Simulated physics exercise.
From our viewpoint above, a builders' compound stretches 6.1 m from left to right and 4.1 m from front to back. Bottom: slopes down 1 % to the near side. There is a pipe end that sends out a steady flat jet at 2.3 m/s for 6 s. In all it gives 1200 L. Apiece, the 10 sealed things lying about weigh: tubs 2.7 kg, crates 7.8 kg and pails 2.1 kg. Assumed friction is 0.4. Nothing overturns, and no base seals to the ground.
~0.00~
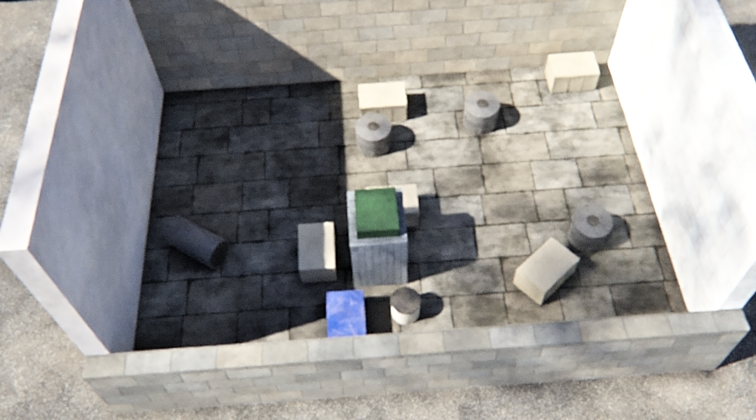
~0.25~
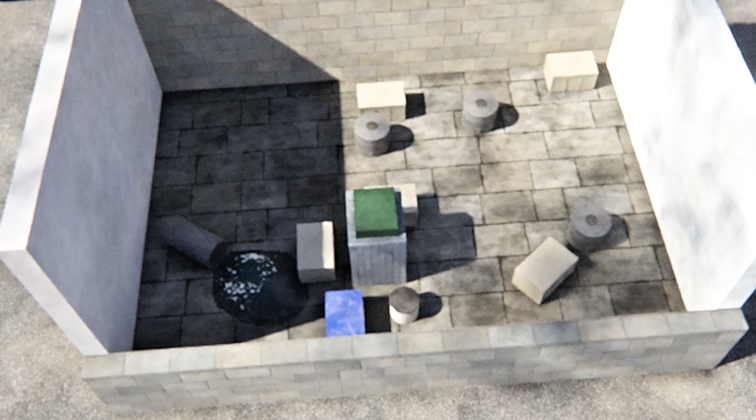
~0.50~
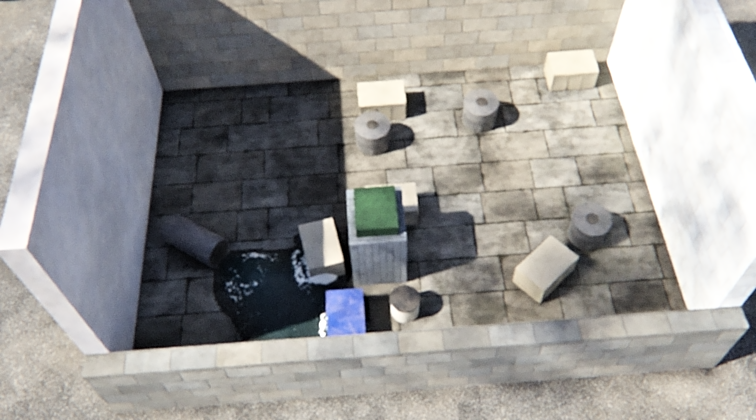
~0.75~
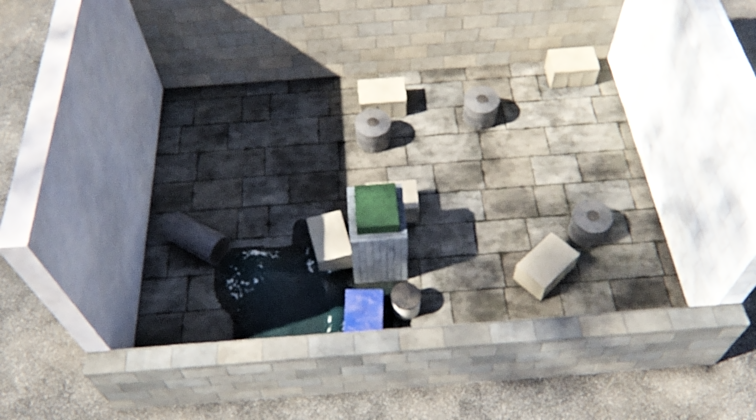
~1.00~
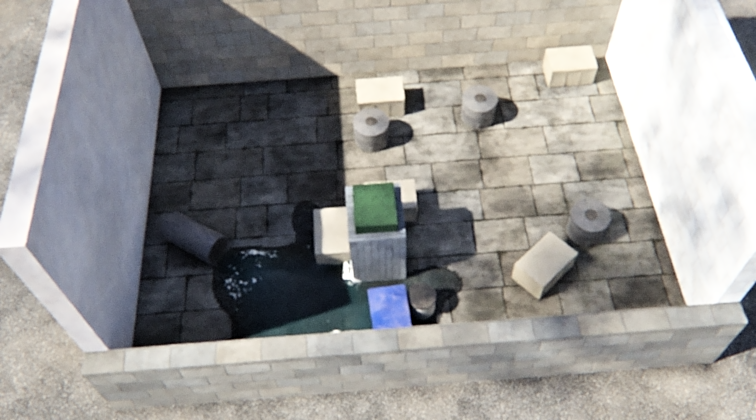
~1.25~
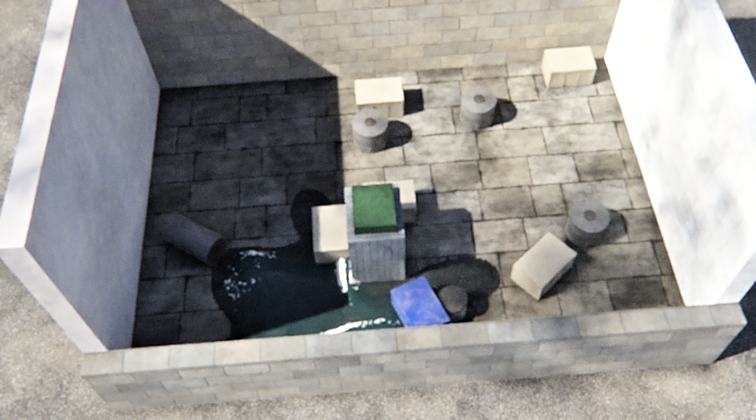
Dark water spread across the shaded left side of a walled yard, nudging a pale block, then pushed a blue crate rightward along the near wall, turning it and shifting a small round pail alongside.
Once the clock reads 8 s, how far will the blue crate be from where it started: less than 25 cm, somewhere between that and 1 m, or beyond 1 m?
Beyond the far mark.
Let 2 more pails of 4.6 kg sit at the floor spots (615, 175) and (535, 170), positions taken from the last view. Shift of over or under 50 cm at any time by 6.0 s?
In order: Exceeds it and stays within it.
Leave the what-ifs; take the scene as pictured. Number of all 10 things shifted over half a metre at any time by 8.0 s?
The total is 8.
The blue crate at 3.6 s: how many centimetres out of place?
About 350 cm.
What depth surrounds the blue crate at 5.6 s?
The depth there is around 5 cm.
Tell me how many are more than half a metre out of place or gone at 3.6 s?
Result: 5.
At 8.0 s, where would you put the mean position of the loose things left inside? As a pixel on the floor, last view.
Roughly at (429, 138).
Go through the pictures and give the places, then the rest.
The first frame shows the blue crate at (346, 316), on the bottom; water covers 0.0 m2; 0 of 10 have shifted.
The second frame shows the blue crate at (345, 315) rests on the ground; 0.8 m2 under water; 0 of 10 have shifted.
The third frame shows the blue crate at (346, 314) rests on the ground; water covers 1.6 m2; 1 of 10 have shifted.
The fourth frame shows the blue crate at (364, 315), on the bottom, 19 cm from its start; 2.5 m2 under water; 2 of 10 have shifted.
The fifth frame shows the blue crate at (390, 312), afloat, 48 cm from its start; water covers 3.1 m2; 3 of 10 have shifted.
The sixth frame shows the blue crate at (420, 305) rests on the ground, 82 cm from its start; water covers 3.8 m2; 3 of 10 have shifted.
After 1.8 s the blue crate is near (486, 284), 1.6 m from its start, aground; 0 afloat.
After 3.6 s the blue crate is near (615, 208), 3.3 m from its start, afloat; 4 afloat.
After 5.6 s the blue crate is near (560, 95), 4.0 m from its start, afloat; 5 afloat.
After 8.0 s the blue crate is near (412, 106), 2.9 m from its start, afloat; 8 afloat.
